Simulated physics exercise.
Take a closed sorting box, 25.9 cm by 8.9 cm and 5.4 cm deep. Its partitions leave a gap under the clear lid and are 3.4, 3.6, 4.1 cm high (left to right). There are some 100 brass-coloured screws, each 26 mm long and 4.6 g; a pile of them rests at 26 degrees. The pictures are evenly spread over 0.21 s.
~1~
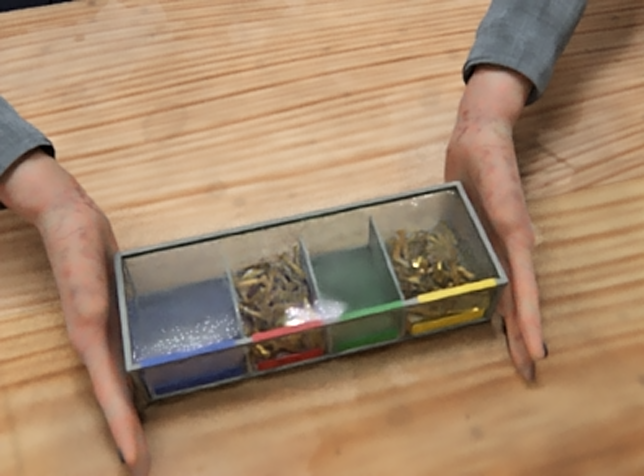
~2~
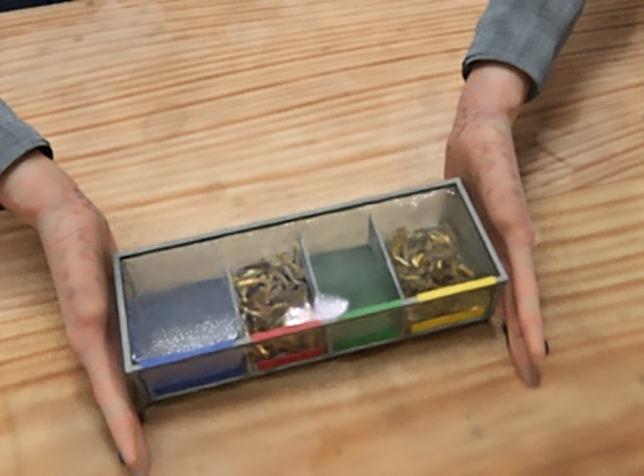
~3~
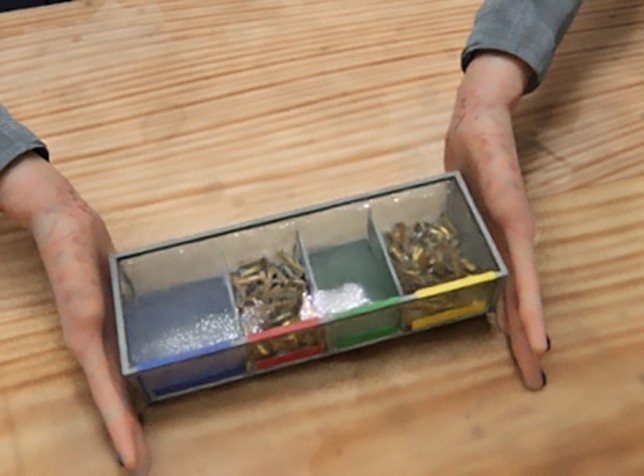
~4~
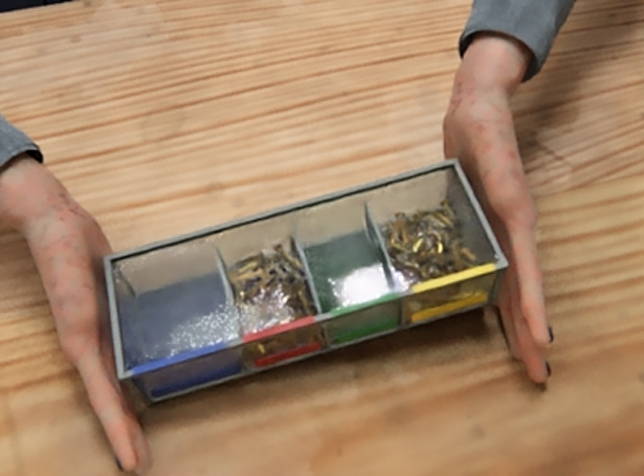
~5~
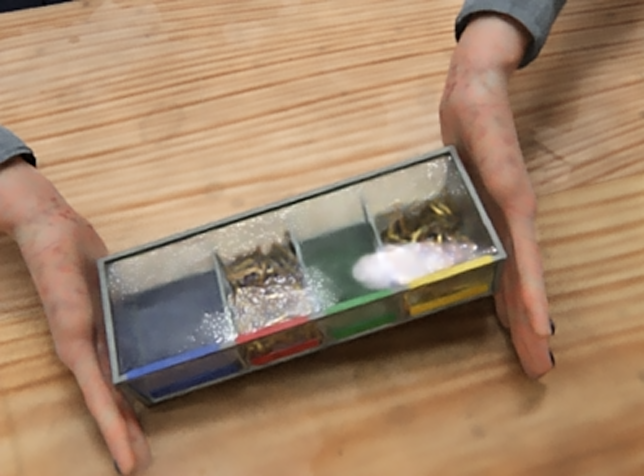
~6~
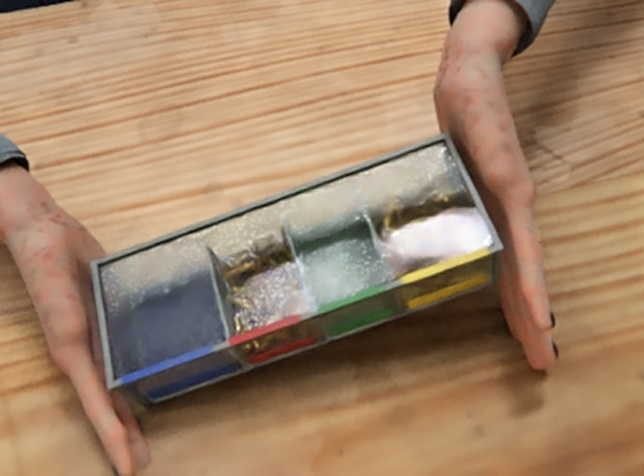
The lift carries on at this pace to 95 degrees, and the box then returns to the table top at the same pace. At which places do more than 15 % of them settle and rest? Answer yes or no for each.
Red: Yes, blue: Yes, green: No, yellow: Yes.
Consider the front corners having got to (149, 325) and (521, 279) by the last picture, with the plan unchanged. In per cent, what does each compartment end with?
Final shares, in per cent - red: 40, blue: 0, green: 5, yellow: 55.
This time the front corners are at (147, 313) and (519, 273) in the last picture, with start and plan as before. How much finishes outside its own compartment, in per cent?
My guess is close to 35 per cent.
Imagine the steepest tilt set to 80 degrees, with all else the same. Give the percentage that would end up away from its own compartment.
Some 10 per cent.
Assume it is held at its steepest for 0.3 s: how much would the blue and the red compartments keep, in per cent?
Blue 25; red 35.
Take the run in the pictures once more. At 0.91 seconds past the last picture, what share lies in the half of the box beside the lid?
About 40 per cent.
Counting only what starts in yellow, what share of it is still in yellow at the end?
Around 80 percent stays put.
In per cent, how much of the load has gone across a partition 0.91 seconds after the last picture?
Near 5 in a hundred.
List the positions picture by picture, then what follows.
In the first picture, box tilt 0 degrees, front corners at (133, 366) and (501, 280); red 50 %, yellow 50 %.
In the second picture, box tilt 1 degrees, front corners at (132, 367) and (501, 278).
In the third picture, box tilt 3 degrees, front corners at (130, 370) and (501, 272).
In the fourth picture, box tilt 6 degrees, front corners at (125, 373) and (500, 264), lowest corner left front.
In the fifth picture, box tilt 10 degrees, front corners at (120, 378) and (499, 255), lowest corner left front.
In the sixth picture, box tilt 14 degrees, front corners at (115, 382) and (495, 247), lowest corner left front; red 50 %, yellow 50 %.
Then, 0.91 s after the last picture, tilt 95 degrees; red 45 %, blue 5 %, yellow 50 %.
Then, 1.52 s after the last picture, tilt 42 degrees; red 35 %, blue 20 %, green 5 %, yellow 40 %.
Then, 2.18 s after the last picture, tilt 0 degrees; red 35 %, blue 20 %, green 5 %, yellow 40 %.
In the end, red 35 %, blue 20 %, green 5 %, yellow 40 %.
